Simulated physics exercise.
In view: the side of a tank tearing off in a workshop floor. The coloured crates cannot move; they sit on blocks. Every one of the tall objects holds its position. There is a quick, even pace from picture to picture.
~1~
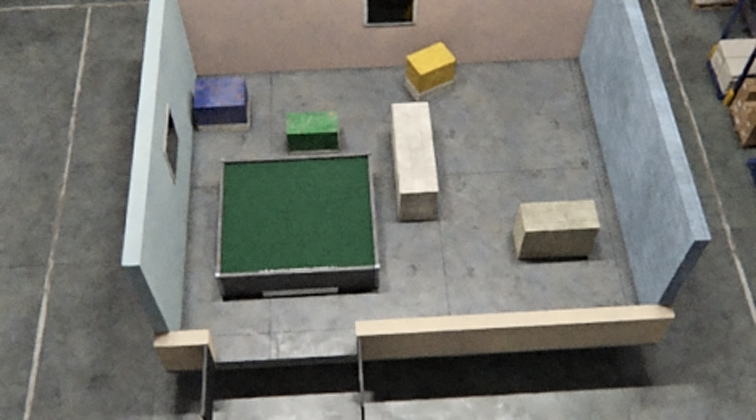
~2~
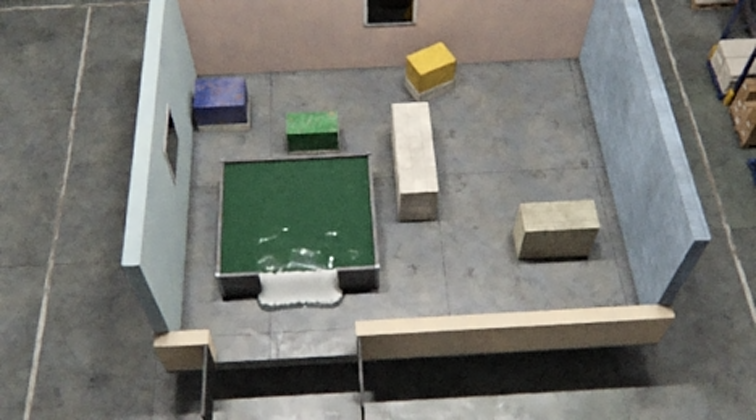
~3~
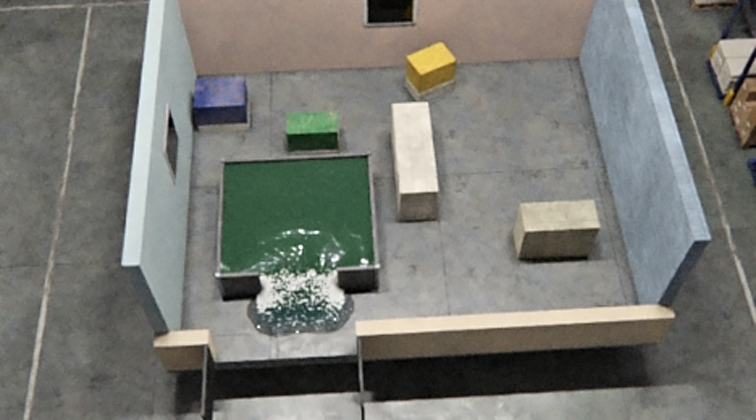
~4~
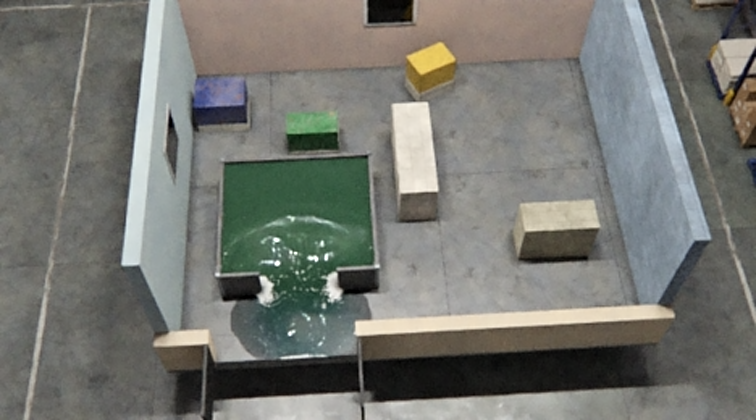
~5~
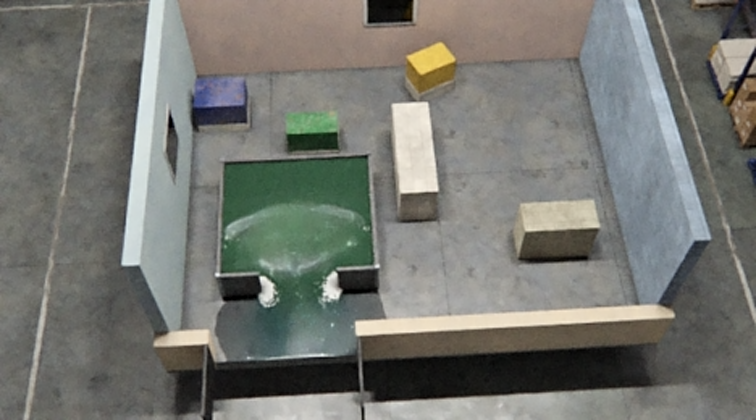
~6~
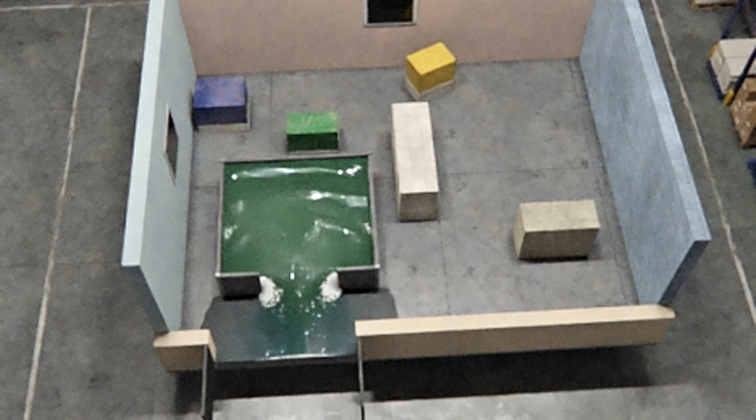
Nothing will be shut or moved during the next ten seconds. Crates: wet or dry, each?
My prediction: The green crate will be out of the water's reach, the yellow crate will be out of the water's reach, the blue crate will be out of the water's reach.
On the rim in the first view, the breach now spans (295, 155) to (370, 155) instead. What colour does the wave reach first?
Answer: The one in green.
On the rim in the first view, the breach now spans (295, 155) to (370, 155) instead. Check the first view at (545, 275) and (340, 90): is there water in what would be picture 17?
Point one: Still bare; point two: Reached by the flood.
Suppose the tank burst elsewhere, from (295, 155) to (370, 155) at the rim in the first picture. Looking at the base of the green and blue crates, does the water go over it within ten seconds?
My take: The green one gets flooded, while the blue one gets flooded.
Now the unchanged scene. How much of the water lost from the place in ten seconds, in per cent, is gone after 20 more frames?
It should be close to 55 percent by then.
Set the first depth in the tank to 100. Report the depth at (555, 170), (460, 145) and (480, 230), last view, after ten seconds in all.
Readings in sequence: 0, 0, 2 percent.
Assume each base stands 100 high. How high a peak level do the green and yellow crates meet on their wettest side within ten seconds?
I'd say 0 per cent for the first one and 0 per cent for the second.
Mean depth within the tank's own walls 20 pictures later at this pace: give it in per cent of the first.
Estimate: Close to 50 %.
A moment on, water covers 10 % of the floor; the green crate not reached, the yellow crate not reached, the blue crate not reached.
Next, water covers 15 % of the floor; the green crate not reached, the yellow crate not reached, the blue crate not reached.
Then, water covers 20 % of the floor; the green crate not reached, the yellow crate not reached, the blue crate not reached.
Later, water covers 20 % of the floor; the green crate not reached, the yellow crate not reached, the blue crate not reached.
In the end, water covers 20 % of the floor; the green crate stayed above the water, the yellow crate stayed above the water, the blue crate stayed above the water.
